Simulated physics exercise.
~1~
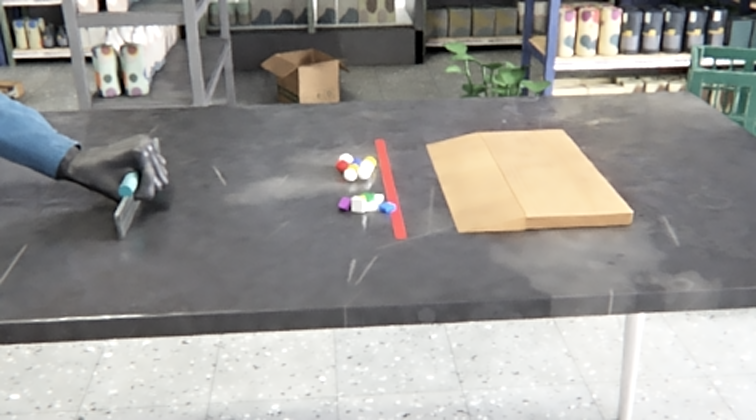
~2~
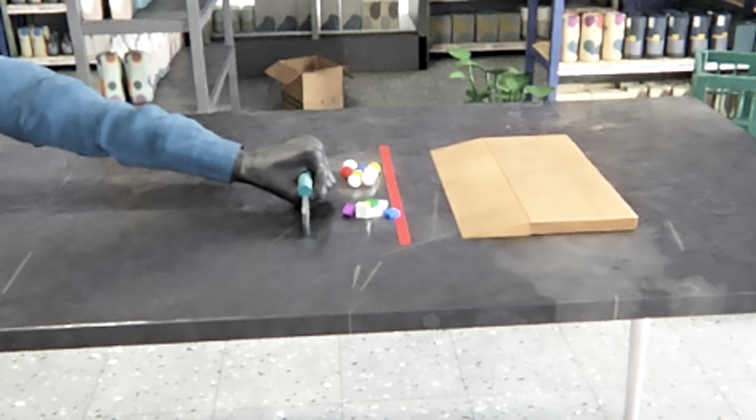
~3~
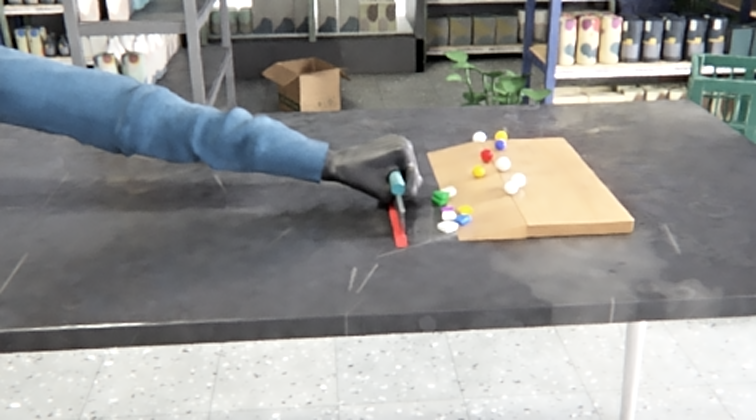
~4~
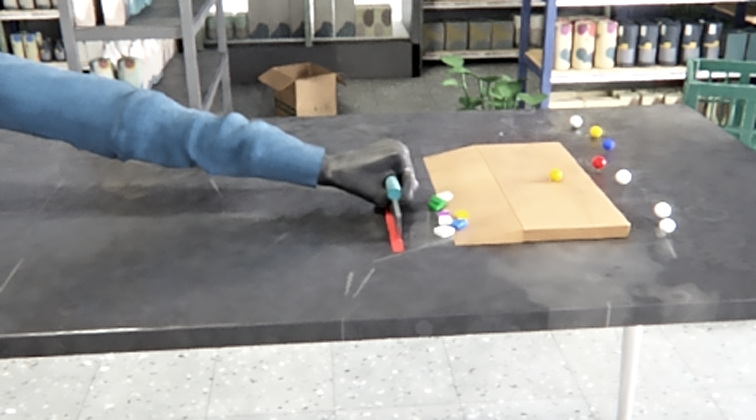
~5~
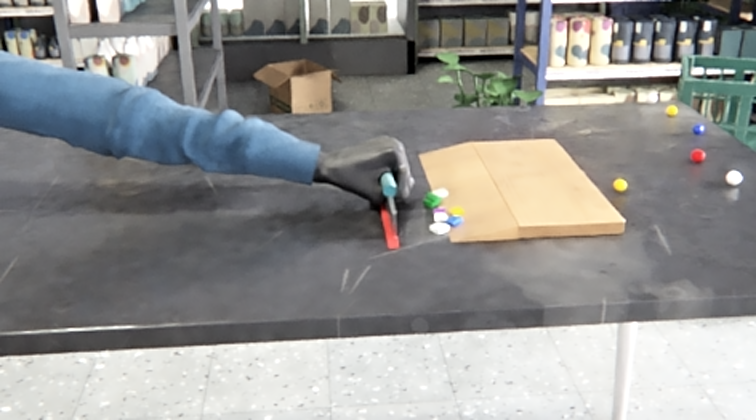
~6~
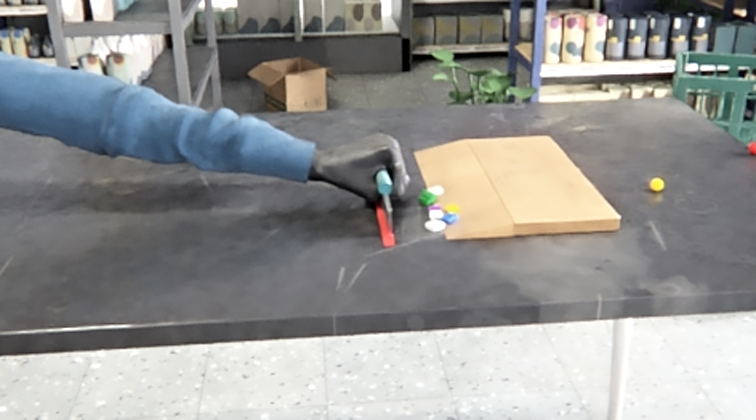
Gloved hand sweeping a scraper right to red tape, scattering small colourful pieces, farther ones rolling over a cardboard ramp, nearer ones stopping at its foot.
